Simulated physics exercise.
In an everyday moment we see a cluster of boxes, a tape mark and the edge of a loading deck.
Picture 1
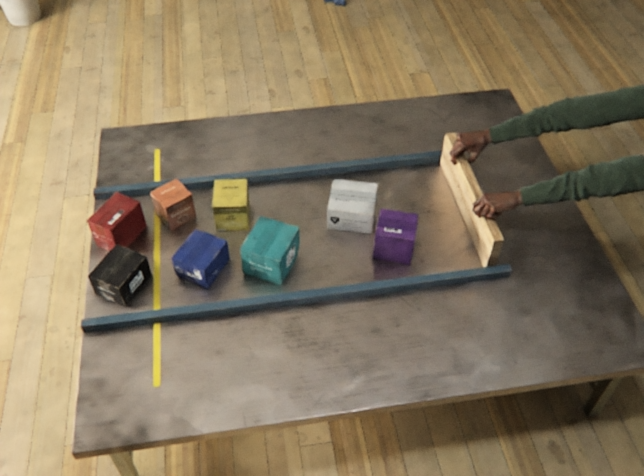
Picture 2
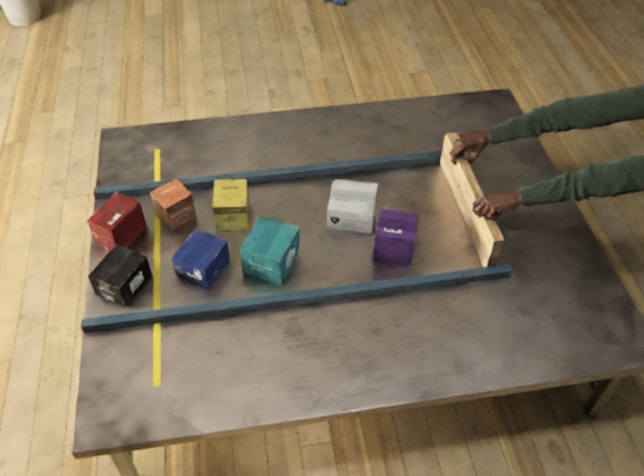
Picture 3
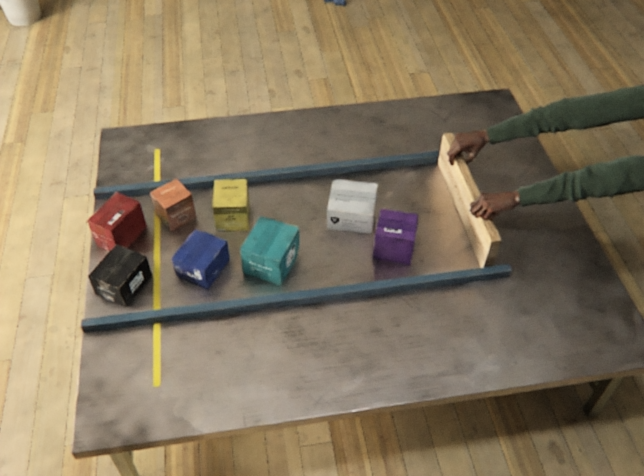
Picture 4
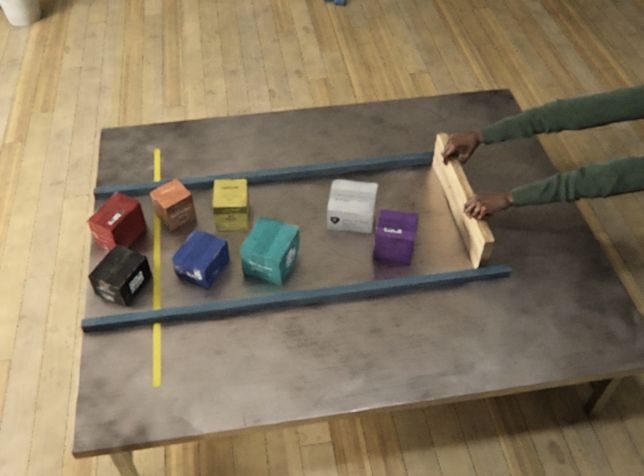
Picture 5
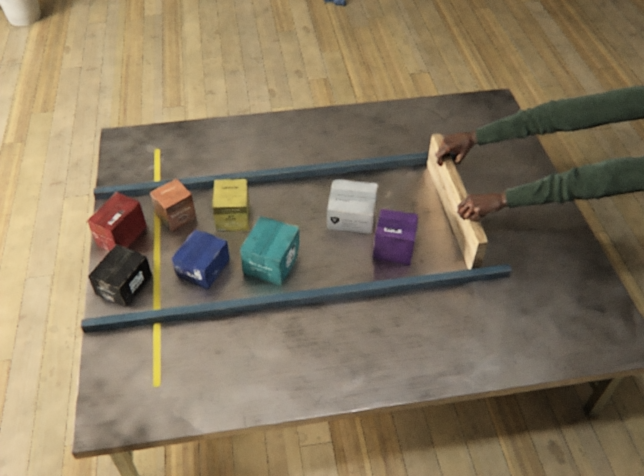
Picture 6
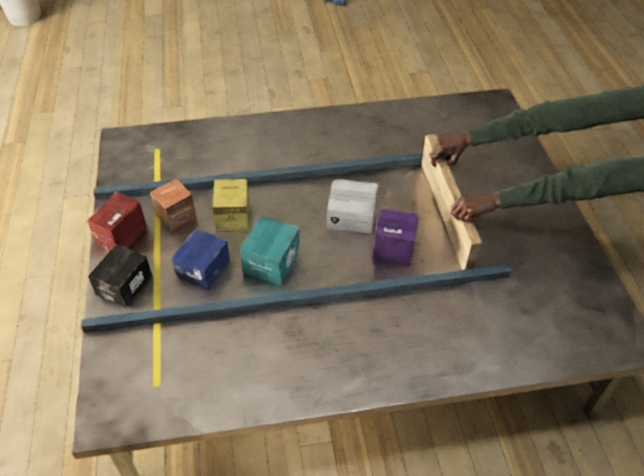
Two hands sliding a wooden plank slightly left between blue rails on a table, toward eight colored boxes that stay still.
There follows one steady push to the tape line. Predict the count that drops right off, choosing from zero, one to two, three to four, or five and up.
The count is three to four.
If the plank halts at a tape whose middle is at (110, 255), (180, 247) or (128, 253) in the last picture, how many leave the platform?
First 7, then 2, then 5.
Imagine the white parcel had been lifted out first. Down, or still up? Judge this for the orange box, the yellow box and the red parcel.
First, the orange box is safe; next, the yellow box is safe; last, the red parcel takes the fall.
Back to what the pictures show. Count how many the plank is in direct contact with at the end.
Tally at the end: 2.
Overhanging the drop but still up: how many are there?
Overhang count: 3.
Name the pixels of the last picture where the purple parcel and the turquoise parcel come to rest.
The purple parcel stops around (133, 274); the turquoise parcel around (90, 277).
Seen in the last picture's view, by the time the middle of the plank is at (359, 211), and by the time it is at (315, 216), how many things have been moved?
Counts: 2, 3.
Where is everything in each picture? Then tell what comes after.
The first frame shows red parcel (118, 224); black parcel (121, 275); orange box (174, 205); plank (469, 198); tape (157, 250).
The second frame shows black parcel (121, 275); yellow box (232, 205).
The third frame shows orange box (174, 205); turquoise parcel (271, 250).
The fourth frame shows red parcel (118, 224); blue parcel (202, 259).
The fifth frame shows black parcel (121, 275); white parcel (352, 206).
The sixth frame shows red parcel (118, 224); black parcel (121, 275); orange box (174, 205); plank (449, 200); tape (157, 250).
Early on, none off yet; red parcel at rest near (118, 224); black parcel at rest near (121, 275); orange box at rest near (174, 205).
Finally, the number that fall off is three or four; lost, blue parcel, orange box and black parcel.
